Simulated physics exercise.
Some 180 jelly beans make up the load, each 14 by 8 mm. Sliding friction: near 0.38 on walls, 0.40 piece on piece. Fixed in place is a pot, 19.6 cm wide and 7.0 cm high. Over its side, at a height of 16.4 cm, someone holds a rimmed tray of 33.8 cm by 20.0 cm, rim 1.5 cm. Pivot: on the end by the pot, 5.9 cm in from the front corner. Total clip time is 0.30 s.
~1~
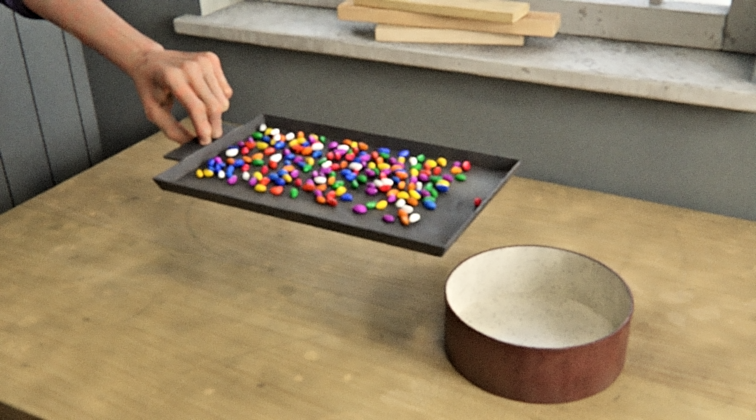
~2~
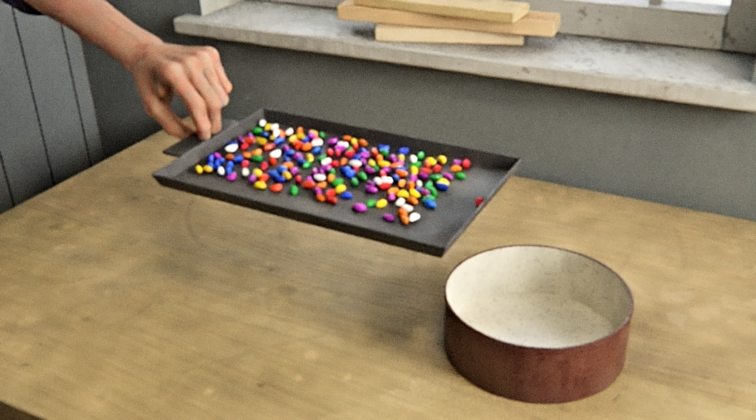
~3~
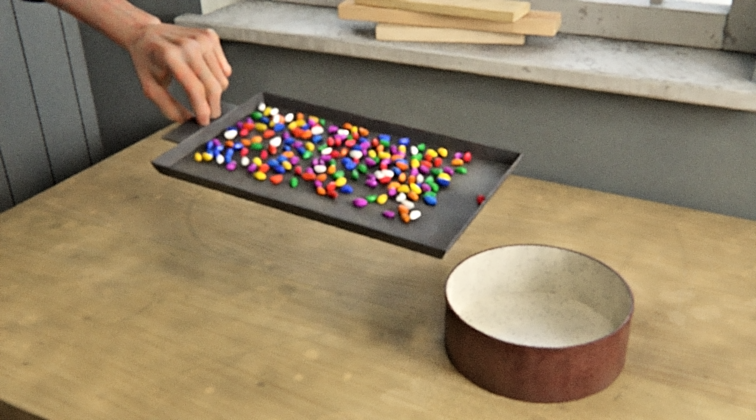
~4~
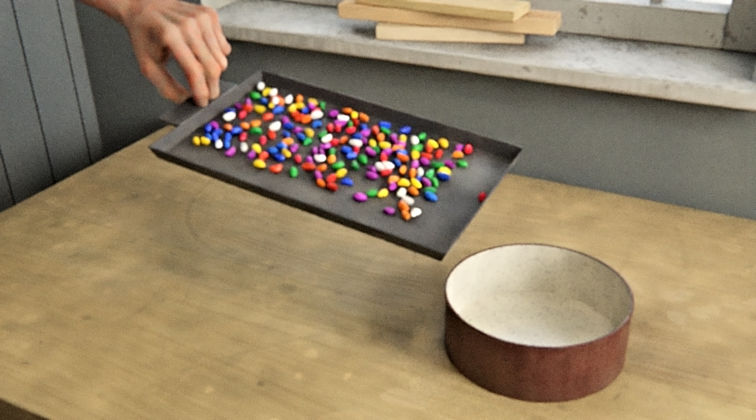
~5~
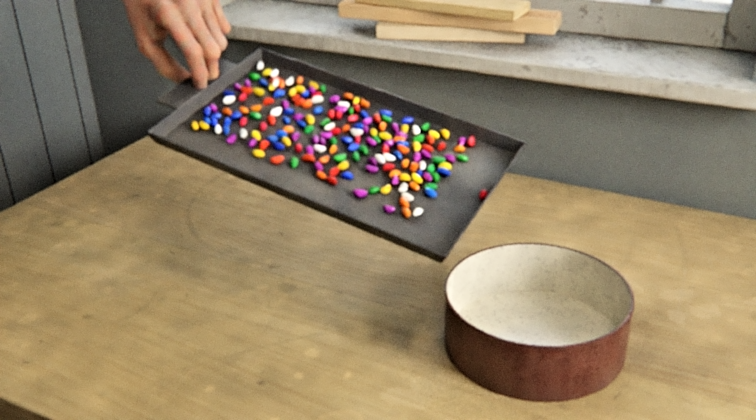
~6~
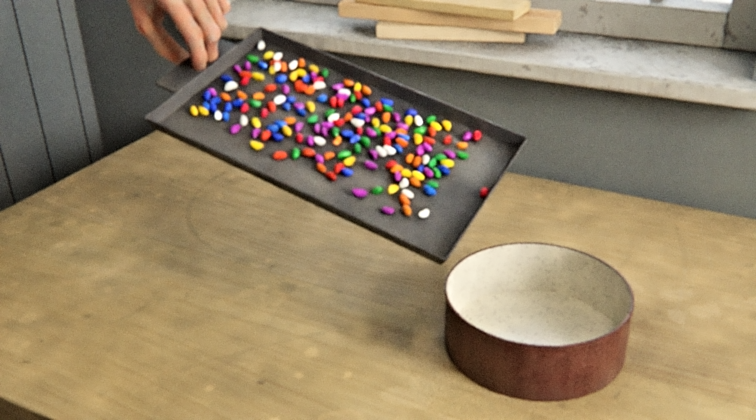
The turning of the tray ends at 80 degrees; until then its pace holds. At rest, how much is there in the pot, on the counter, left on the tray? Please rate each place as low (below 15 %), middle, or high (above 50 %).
Pot: Low, counter: High, left on the tray: Low.
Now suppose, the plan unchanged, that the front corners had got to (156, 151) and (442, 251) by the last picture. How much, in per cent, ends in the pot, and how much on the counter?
Pot 0; counter 100.
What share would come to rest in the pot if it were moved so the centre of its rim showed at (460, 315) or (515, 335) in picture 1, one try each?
Roughly 90 per cent, then 90 per cent.
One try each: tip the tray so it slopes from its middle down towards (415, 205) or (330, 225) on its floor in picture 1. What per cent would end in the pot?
I'd put it at about 65 per cent for the first tilt and about 0 per cent for the second.
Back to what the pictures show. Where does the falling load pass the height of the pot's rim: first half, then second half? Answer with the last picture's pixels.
Earlier half close to (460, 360), later half at (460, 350) in pixels.
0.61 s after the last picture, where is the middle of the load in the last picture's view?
Load centre: About (458, 340) px.
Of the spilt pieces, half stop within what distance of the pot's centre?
Distance: Some 18 cm.
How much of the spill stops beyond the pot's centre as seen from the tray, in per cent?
About 50 per cent.
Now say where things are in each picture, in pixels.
The first picture shows tray tilt 0 degrees, front corners at (160, 177) and (441, 243); middle of the pieces at (334, 167); pot at (537, 292).
The second picture shows tray tilt 1 degrees, front corners at (159, 173) and (441, 244); middle of the pieces at (334, 164).
The third picture shows tray tilt 5 degrees, front corners at (158, 161) and (442, 246), lowest corner right front; middle of the pieces at (334, 154).
The fourth picture shows tray tilt 9 degrees, front corners at (156, 146) and (442, 248), lowest corner right front; middle of the pieces at (334, 142).
The fifth picture shows tray tilt 14 degrees, front corners at (154, 131) and (443, 251), lowest corner right front; middle of the pieces at (335, 131).
The sixth picture shows tray tilt 19 degrees, front corners at (153, 116) and (443, 254), lowest corner right front; middle of the pieces at (338, 123); pot at (538, 289).
Then, 0.37 s after the last picture, tilt 49 degrees; the tray holds 100 %, the pot 0 %.
Then, 0.61 s after the last picture, tilt 68 degrees; the tray holds 30 %, the pot 5 %.
Then, 0.97 s after the last picture, tilt 80 degrees; the tray holds 0 %, the pot 5 %.
In the end, pot 5 %, counter 95 %, tray 0 %.
